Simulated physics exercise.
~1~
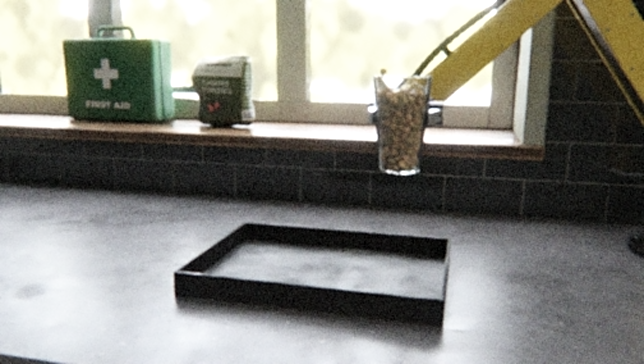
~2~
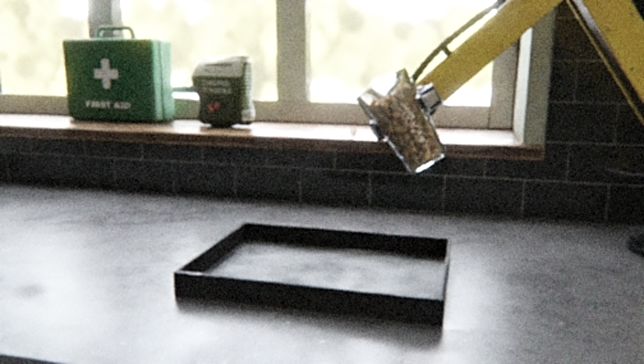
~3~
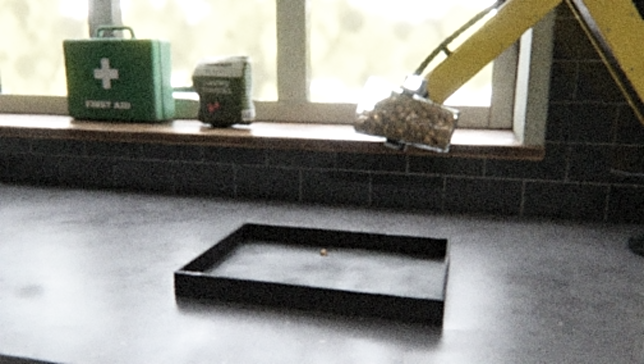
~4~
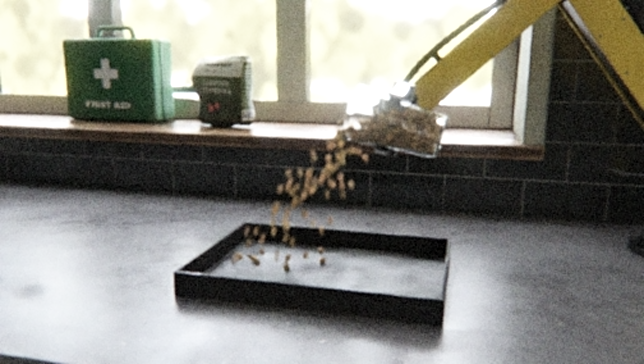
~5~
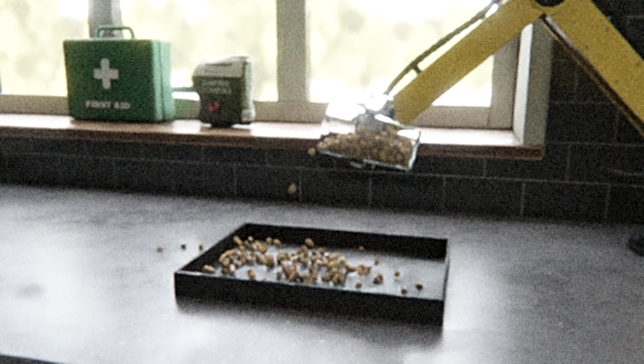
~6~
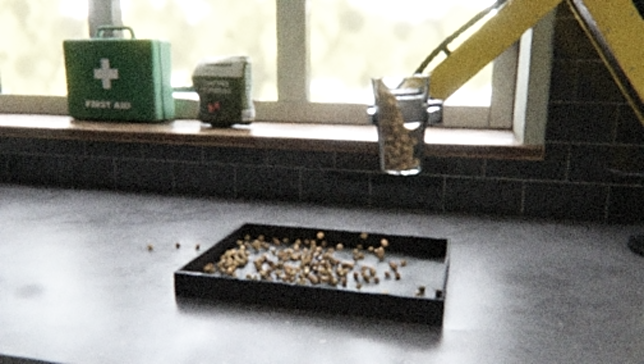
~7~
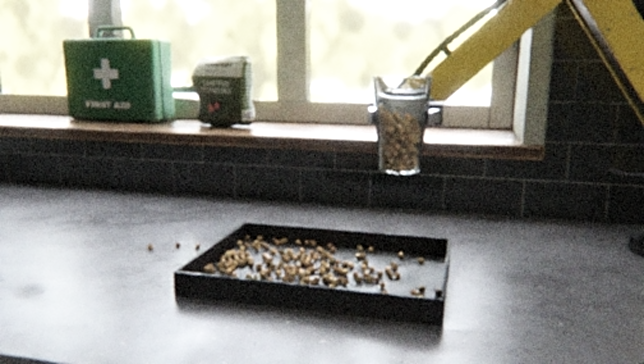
At first, a yellow robot arm holds a clear cup full of dried chickpeas upright above a dark countertop, with a shallow black tray below and a green first aid box on the windowsill behind. The arm tips the cup over towards the left until it lies on its side, and a first chickpea lands in the tray. A stream then pours down, scattering pieces across the tray, while a few land on the counter to its left. The arm turns the cup upright again. It ends held still, partly full, above the littered tray.
